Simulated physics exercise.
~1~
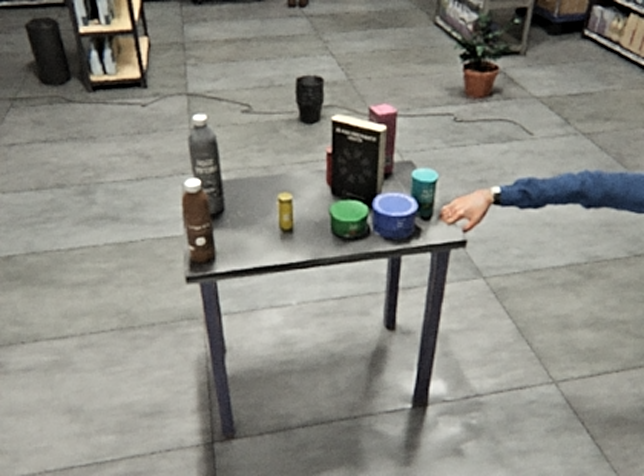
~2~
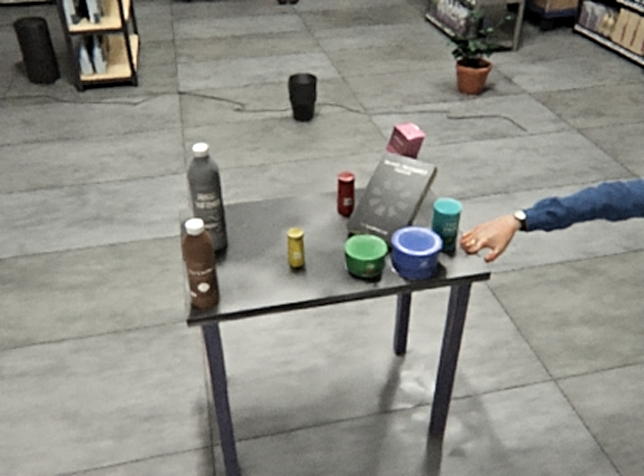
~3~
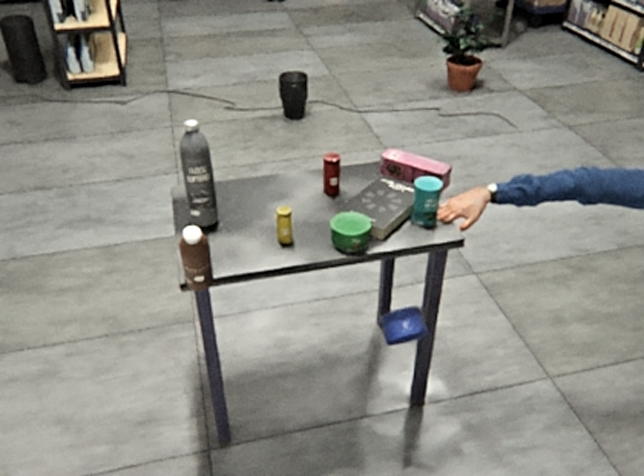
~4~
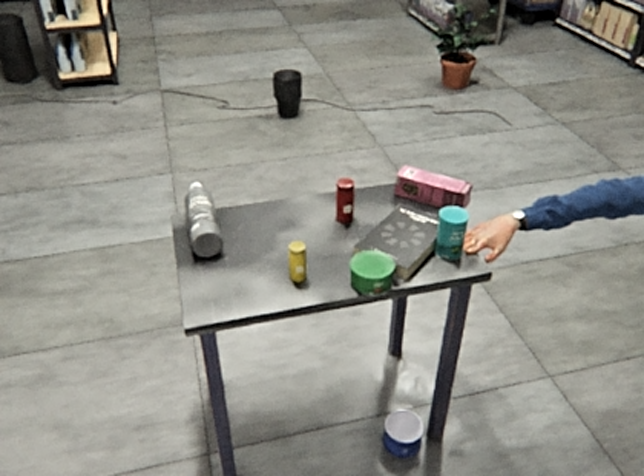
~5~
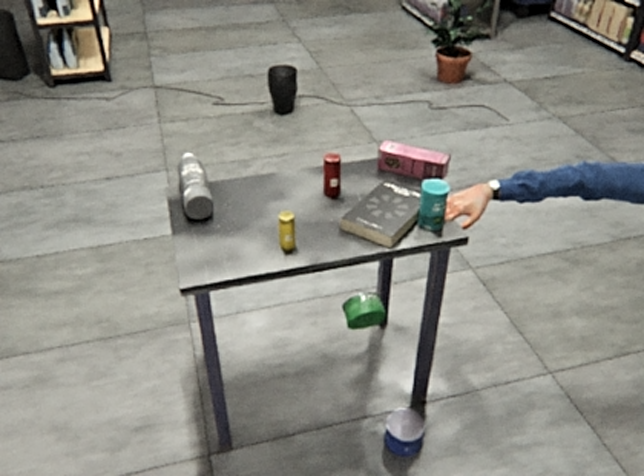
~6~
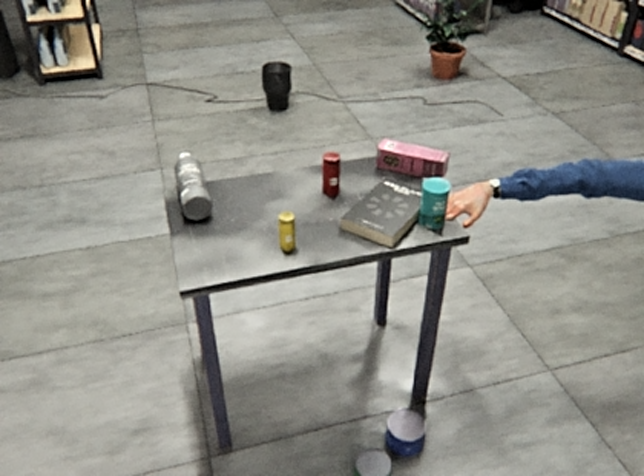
Small table jerking back and forth beside a resting hand, toppling book, carton and grey bottle, with brown bottle and tubs falling off.
